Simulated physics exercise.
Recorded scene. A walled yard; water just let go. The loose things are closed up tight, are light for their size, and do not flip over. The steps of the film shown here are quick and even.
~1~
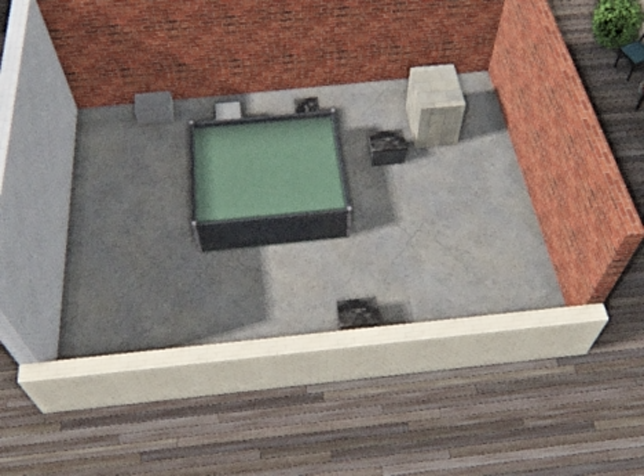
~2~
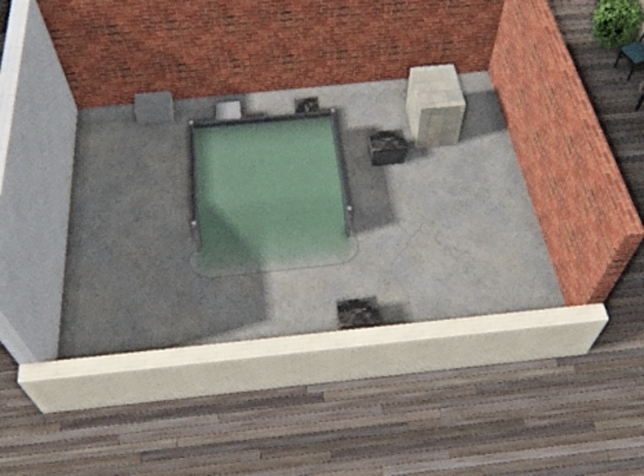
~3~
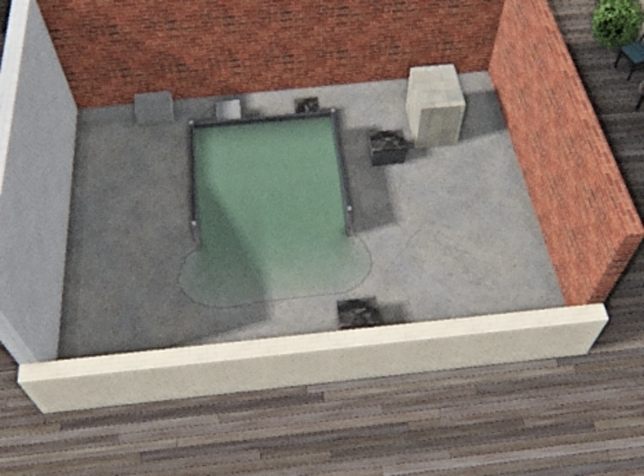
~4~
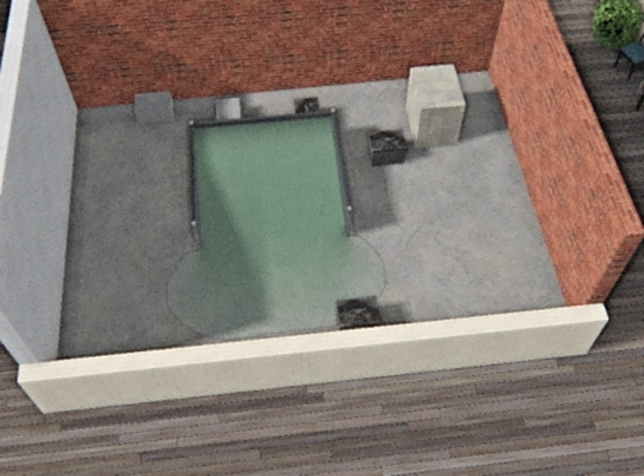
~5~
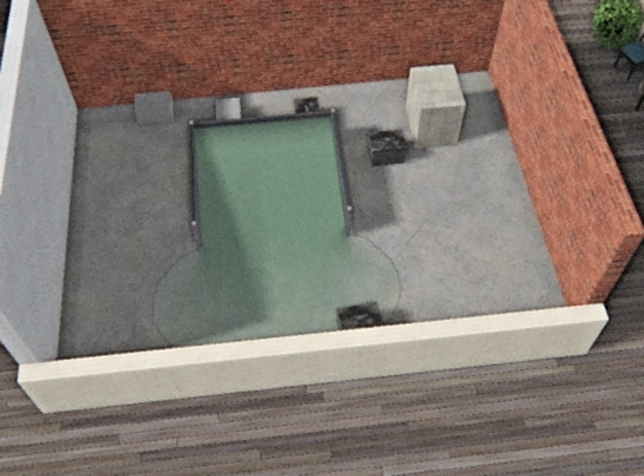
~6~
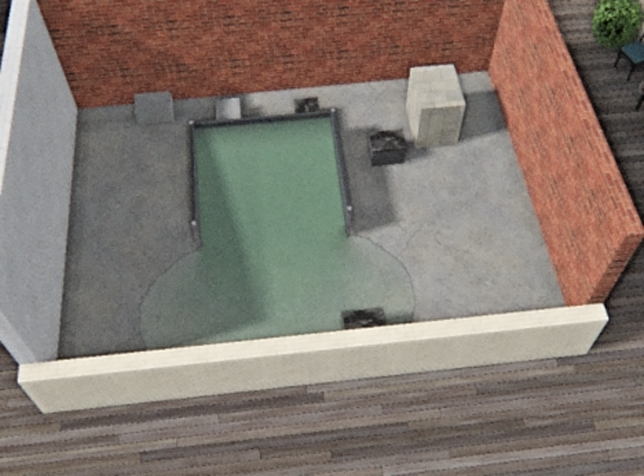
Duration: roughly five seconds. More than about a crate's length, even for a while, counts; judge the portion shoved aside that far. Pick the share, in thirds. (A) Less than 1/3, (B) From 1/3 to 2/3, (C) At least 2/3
B, from 1/3 to 2/3.
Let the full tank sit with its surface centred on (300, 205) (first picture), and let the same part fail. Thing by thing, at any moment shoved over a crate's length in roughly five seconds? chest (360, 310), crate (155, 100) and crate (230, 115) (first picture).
First displaced far, then displaced far, then never went far.
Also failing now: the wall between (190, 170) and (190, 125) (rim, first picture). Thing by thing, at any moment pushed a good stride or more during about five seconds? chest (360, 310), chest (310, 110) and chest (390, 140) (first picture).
Here's my take, in sequence: Fails to go that far, dislodged that far, and fails to go that far.
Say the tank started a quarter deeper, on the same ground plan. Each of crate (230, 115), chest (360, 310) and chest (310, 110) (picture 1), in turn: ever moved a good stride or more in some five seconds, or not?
Taking each in turn, the answer is came up short, did it, came up short.
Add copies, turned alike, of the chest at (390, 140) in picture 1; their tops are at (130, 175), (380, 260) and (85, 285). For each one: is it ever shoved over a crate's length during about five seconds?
The first travels far, the second travels far and the third travels far.
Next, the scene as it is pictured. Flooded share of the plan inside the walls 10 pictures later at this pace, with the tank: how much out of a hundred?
My figure is about 45 percent.
A moment on, 0 of 5 are well off their spots; 1 afloat.
Next, 1 of 5 are well off their spots; 1 afloat.
Later, 1 of 5 are well off their spots; 1 afloat.
In the end, 2 of 5 are well off their spots, and 2 have been at some point; 2 afloat.
